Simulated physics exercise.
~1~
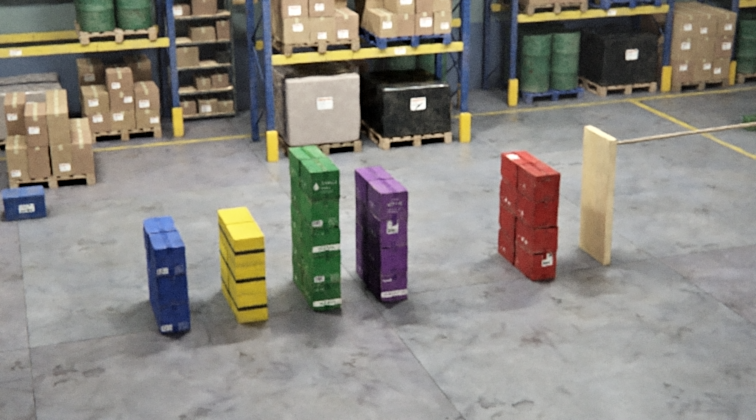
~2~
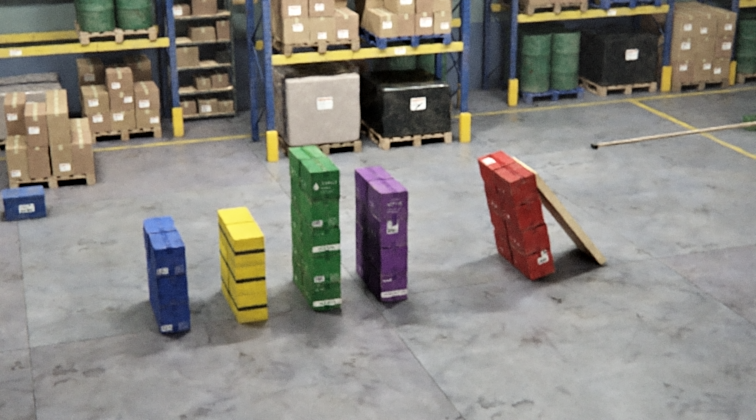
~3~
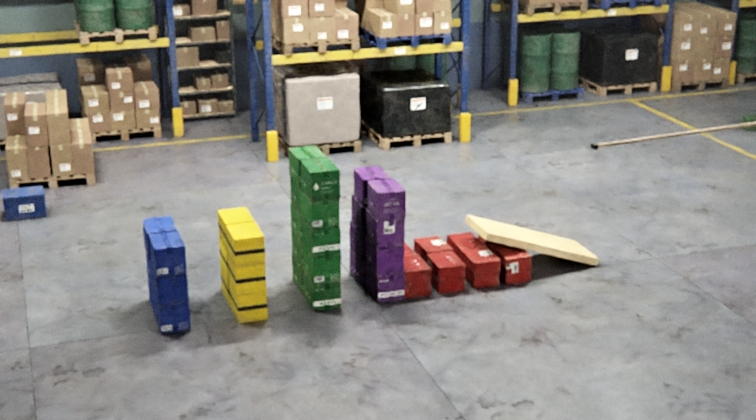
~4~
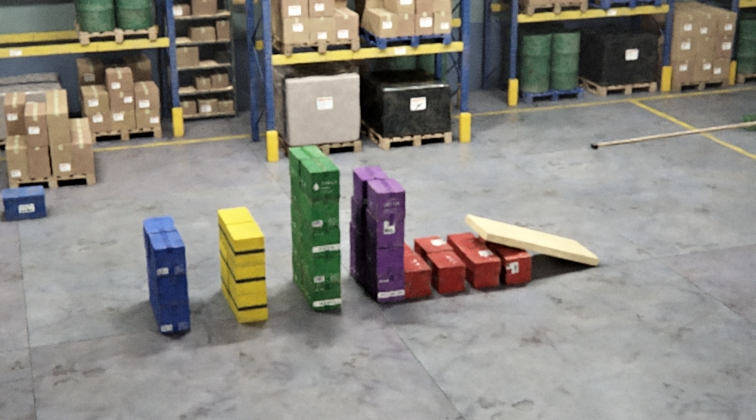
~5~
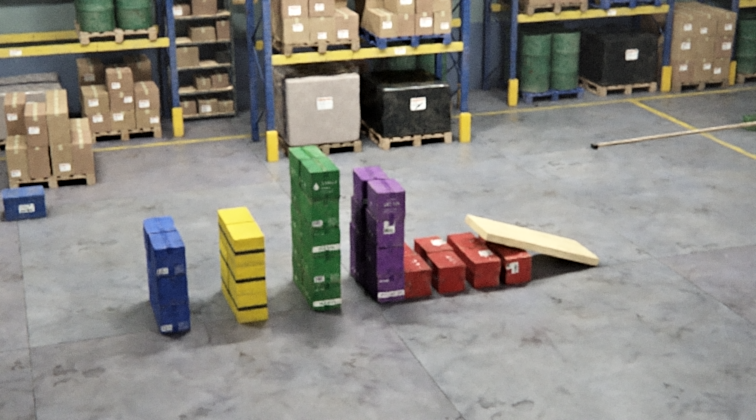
A board tips left onto the red stack, which topples against the still-standing purple stack.
